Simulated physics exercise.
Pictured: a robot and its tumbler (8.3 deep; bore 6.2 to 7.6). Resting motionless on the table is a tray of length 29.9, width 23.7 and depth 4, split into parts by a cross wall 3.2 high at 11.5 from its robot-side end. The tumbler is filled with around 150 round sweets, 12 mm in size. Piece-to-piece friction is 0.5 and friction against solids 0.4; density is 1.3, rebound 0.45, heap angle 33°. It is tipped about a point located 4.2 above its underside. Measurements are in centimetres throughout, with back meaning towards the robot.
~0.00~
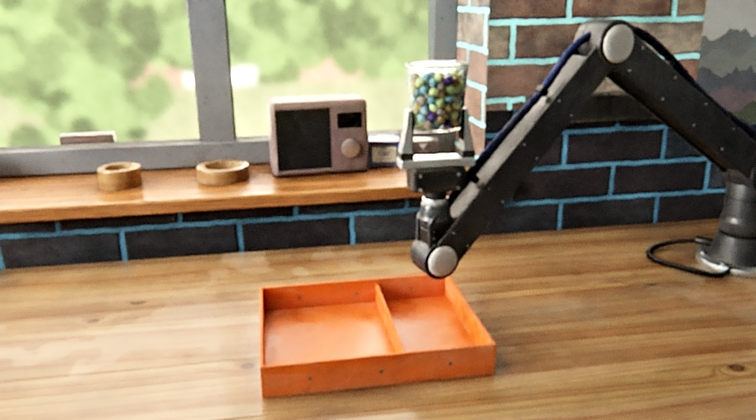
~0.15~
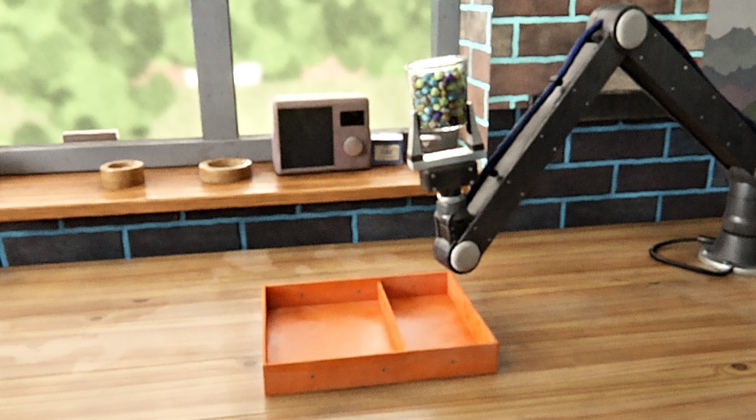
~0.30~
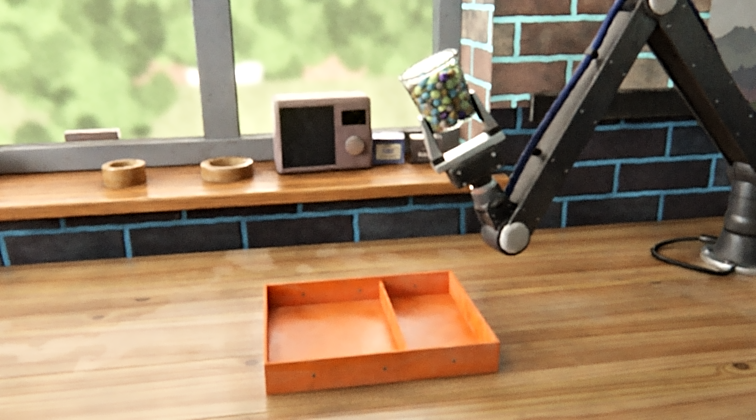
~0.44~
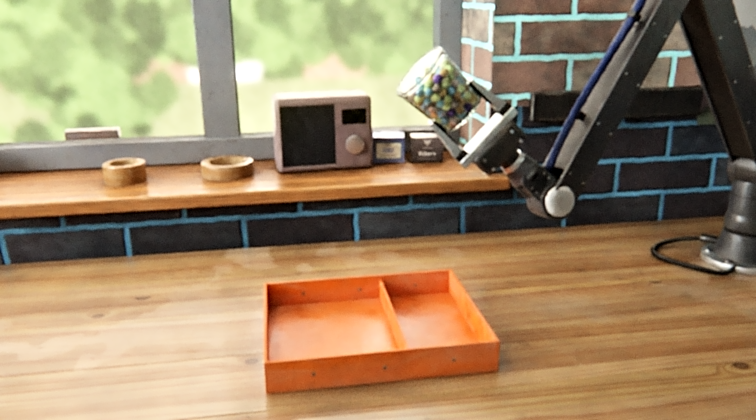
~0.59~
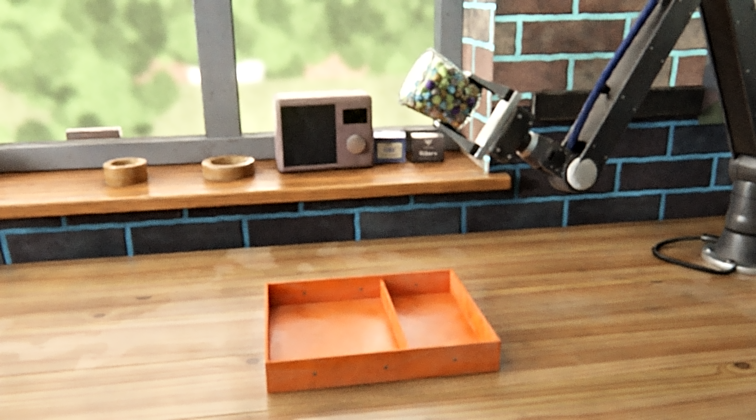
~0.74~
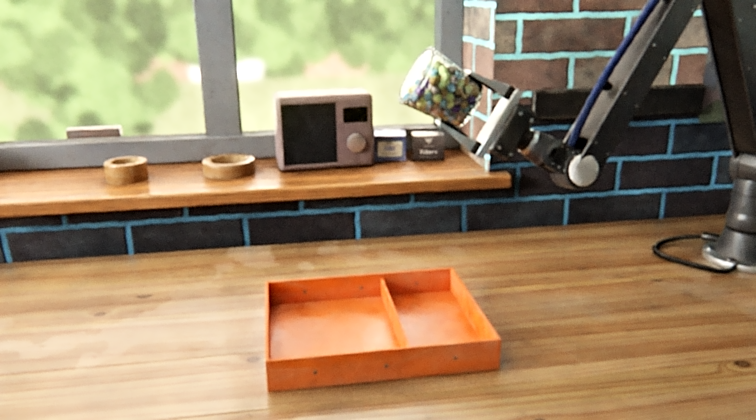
A black robot arm holding a clear tumbler of colourful round sweets drew back to the right and tilted it steeply leftward, while the divided orange tray sat still on the wooden table.
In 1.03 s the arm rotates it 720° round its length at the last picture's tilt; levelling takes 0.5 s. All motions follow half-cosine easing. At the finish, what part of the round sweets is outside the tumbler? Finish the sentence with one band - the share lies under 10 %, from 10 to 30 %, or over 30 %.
The share lies under 10 %.
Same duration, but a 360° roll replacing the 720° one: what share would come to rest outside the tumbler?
Around 5 %.
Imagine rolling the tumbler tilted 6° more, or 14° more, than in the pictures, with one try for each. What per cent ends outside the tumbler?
You'd get close to 10 per cent, then close to 30 per cent.
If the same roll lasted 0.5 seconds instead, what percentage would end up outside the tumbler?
I'd expect approximately 5 per cent then.
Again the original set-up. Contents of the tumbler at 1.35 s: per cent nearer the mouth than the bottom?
Roughly 50 percent.
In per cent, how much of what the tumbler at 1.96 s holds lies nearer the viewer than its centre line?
50 %.
By 1.35 s, tipped 59°, highest piece 39 above the table; 148 in the tumbler, 1 in the far-side part, 2 in flight or on a rim.
By 1.96 s, tipped 40°, highest piece 38 above the table; 144 in the tumbler, 5 in the far-side part, 2 in flight or on a rim.
By 2.47 s, upright, highest piece 39 above the table; 143 in the tumbler, 8 in the far-side part.
By 3.17 s, upright, highest piece 39 above the table; 143 in the tumbler, 8 in the far-side part.
Final count, 143 in the tumbler, 8 in the far-side part. That is 5 % outside the tumbler.
